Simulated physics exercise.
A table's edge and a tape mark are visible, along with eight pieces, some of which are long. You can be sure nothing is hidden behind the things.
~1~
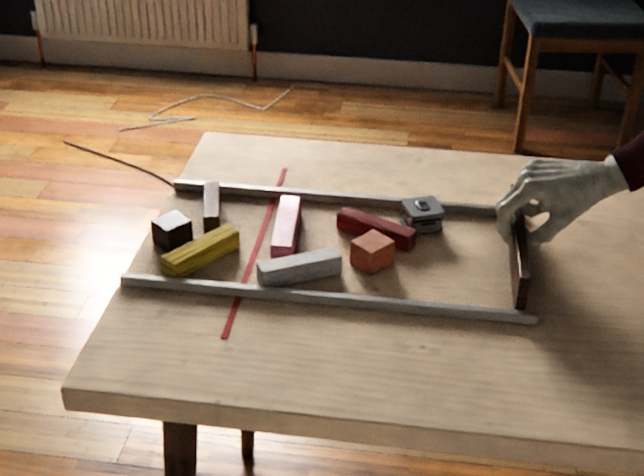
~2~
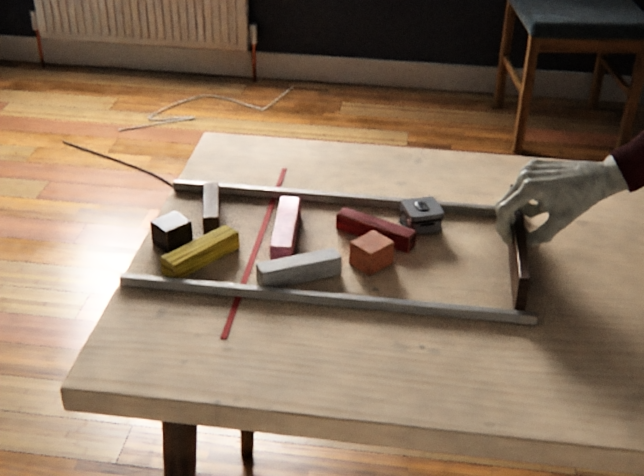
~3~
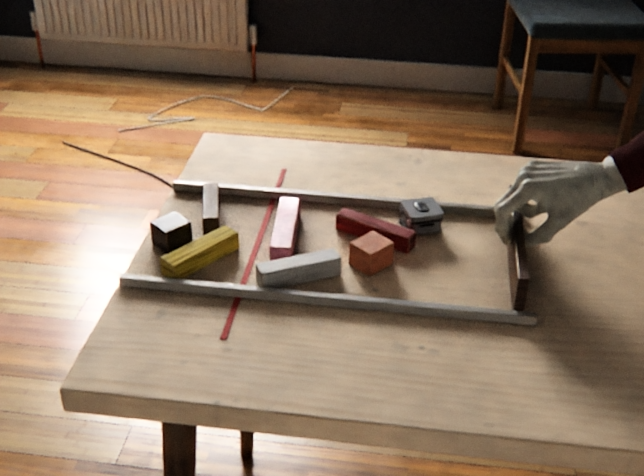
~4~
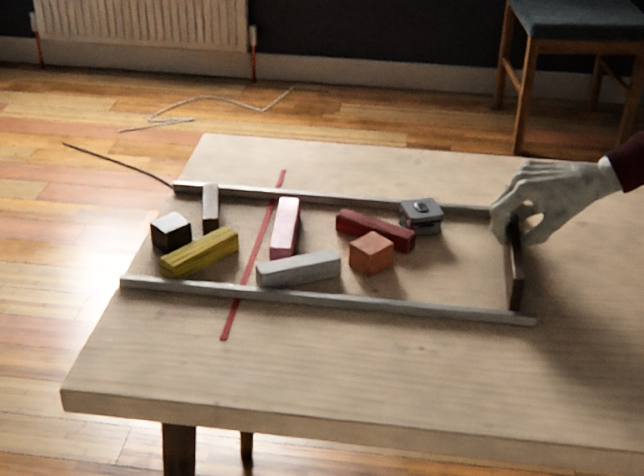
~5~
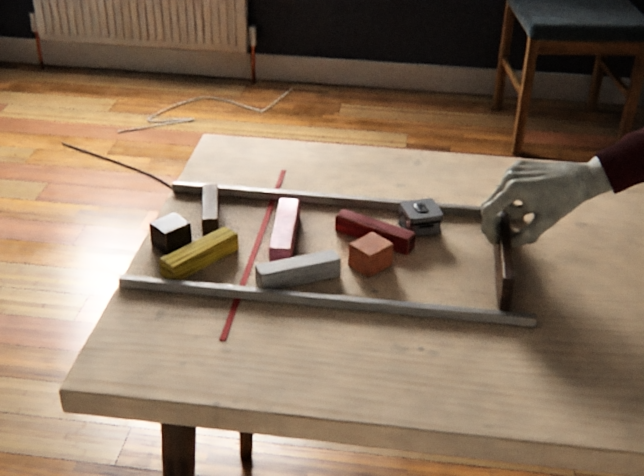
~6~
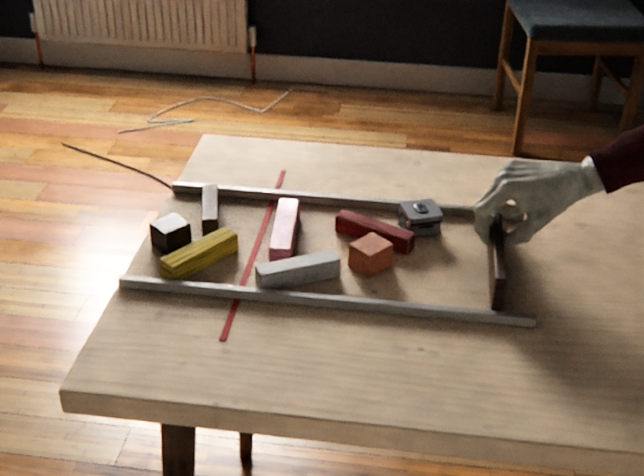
We see a hand holding an upright board between two rails on a wooden table, beside small coloured blocks, bars and a grey case; the hand slides the board slightly left, while the pieces around the red tape stay still.
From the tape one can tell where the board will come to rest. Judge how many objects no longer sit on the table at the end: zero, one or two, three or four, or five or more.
Fallen: None.
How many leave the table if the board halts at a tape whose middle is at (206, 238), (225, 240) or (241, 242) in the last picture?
Tallies in the order asked: 3, 3, 1.
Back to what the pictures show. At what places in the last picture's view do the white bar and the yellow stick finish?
(202, 269), and the other (161, 252).
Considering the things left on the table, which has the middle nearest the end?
It's the black block that ends up nearest.
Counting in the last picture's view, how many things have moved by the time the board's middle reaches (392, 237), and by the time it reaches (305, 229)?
The count is 3 at the first point and 6 at the second.
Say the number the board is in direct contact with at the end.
All in all, 4.
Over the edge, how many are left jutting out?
The tally is 1.
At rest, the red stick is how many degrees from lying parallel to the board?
About 35 degrees.
Early on, none off yet; black block at rest near (171, 234); brown bar at rest near (210, 210); yellow stick at rest near (200, 254).
A while later, none off yet; black block at rest near (171, 234); brown bar at rest near (208, 211); yellow stick travelled a little near (184, 254).
Finally, the number that fall off is zero.
